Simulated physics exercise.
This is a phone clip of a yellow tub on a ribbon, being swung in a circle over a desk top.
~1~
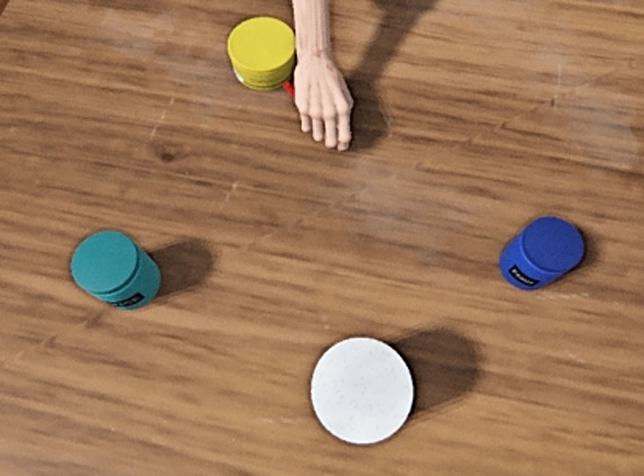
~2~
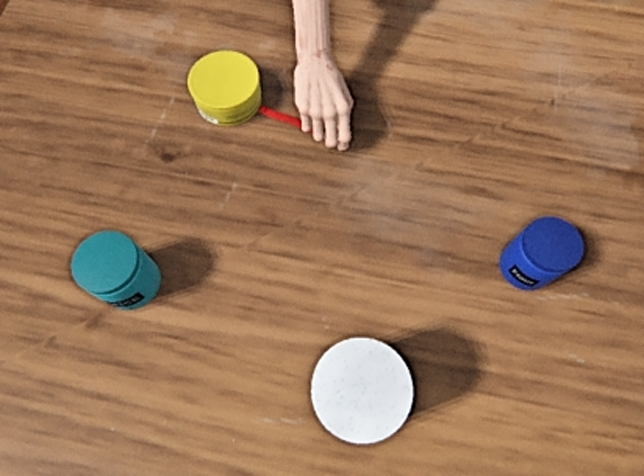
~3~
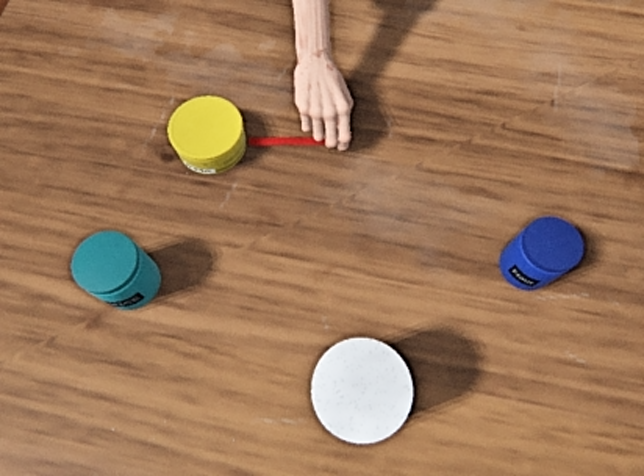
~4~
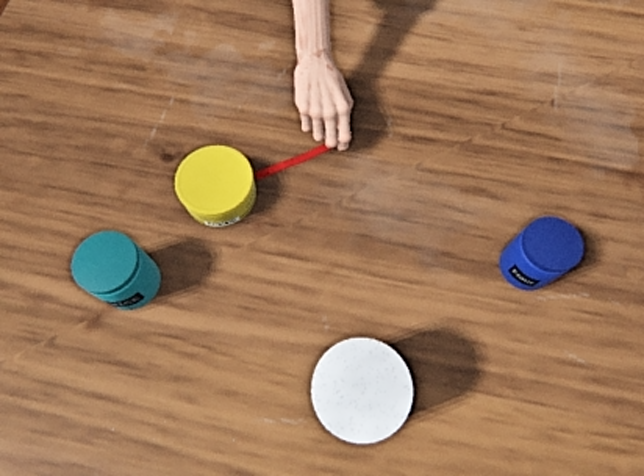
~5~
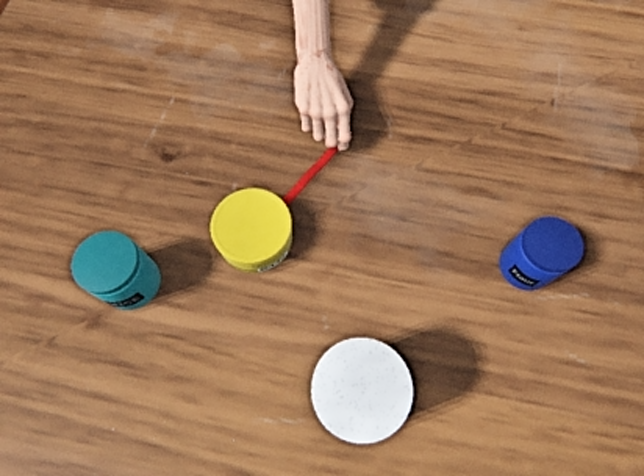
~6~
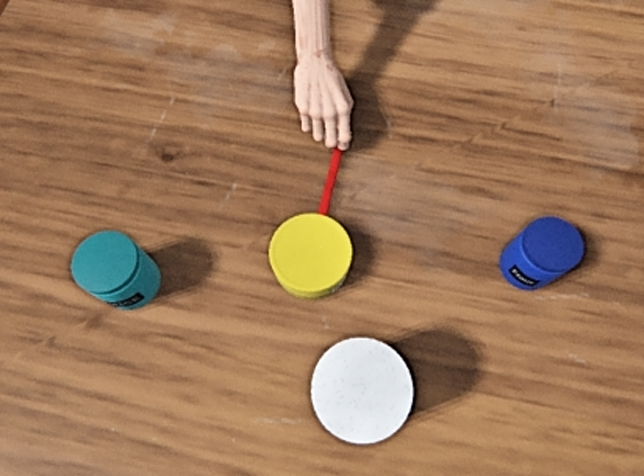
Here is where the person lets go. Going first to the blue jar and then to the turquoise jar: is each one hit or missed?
First to last, the blue jar is hit, the turquoise jar is missed.
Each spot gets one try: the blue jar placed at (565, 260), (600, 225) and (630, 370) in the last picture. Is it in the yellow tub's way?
Collision, collision, clear.
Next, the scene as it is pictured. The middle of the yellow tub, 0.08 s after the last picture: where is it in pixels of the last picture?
Somewhere about (439, 265), I'd say.
Then, 0.08 s after the last picture, tub near (439, 265).
Then, 0.20 s after the last picture, tub near (474, 274); blue jar pushed aside.
At rest, tub near (474, 274); blue jar pushed aside. The blue jar gets hit and the turquoise jar escapes it.
